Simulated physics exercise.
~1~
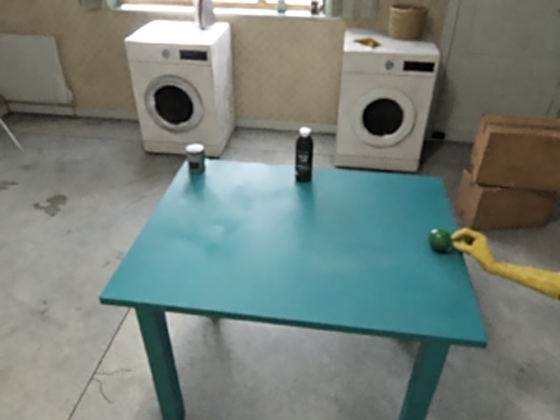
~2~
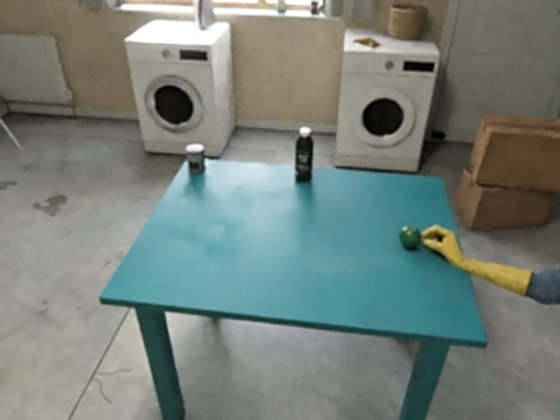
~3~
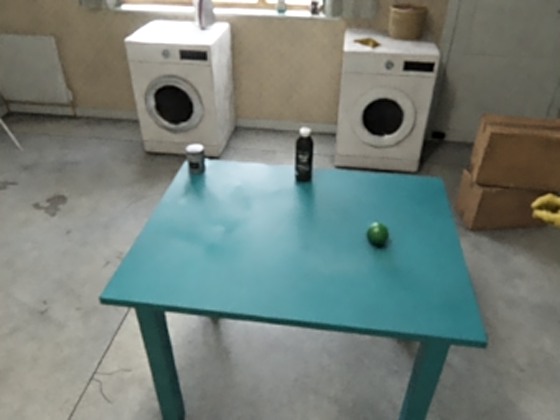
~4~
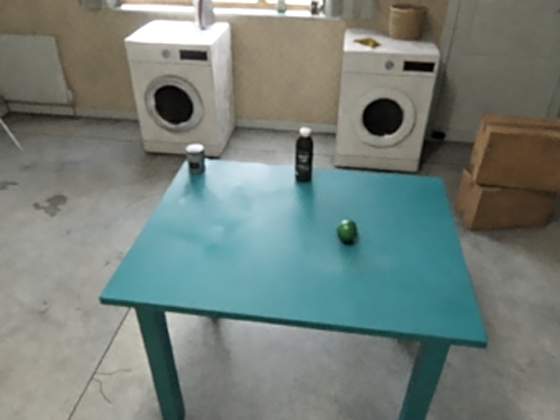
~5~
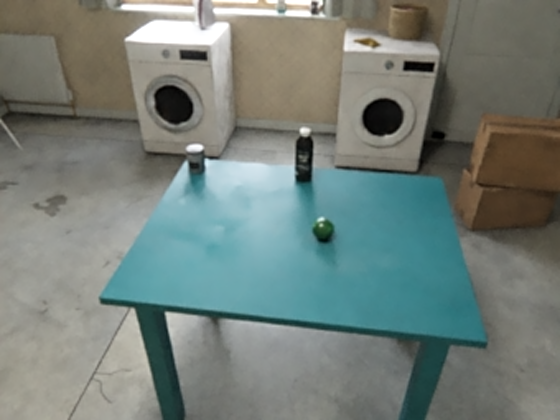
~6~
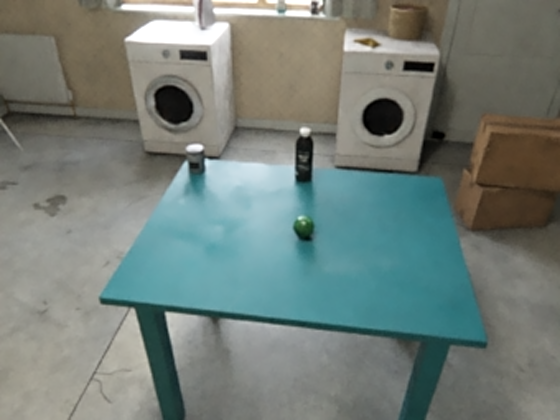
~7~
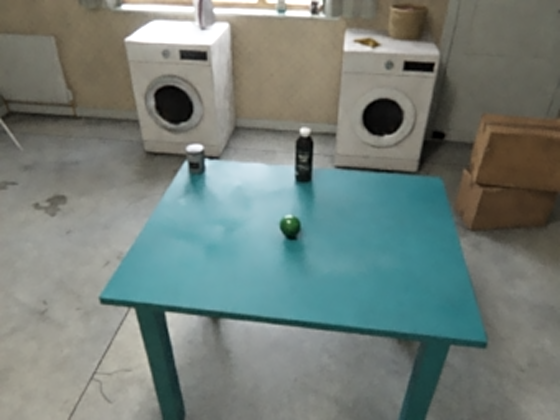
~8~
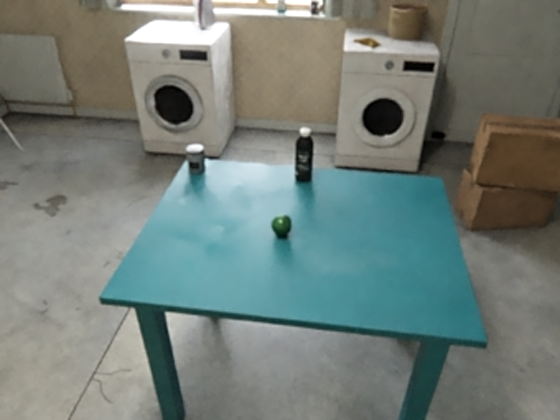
The video shows a yellow-gloved hand pushing a green apple leftward from the right side of a teal table, then letting go and withdrawing. The apple rolls on, slowing near the middle and remaining on the table, while a grey jar and a black bottle stay in place.
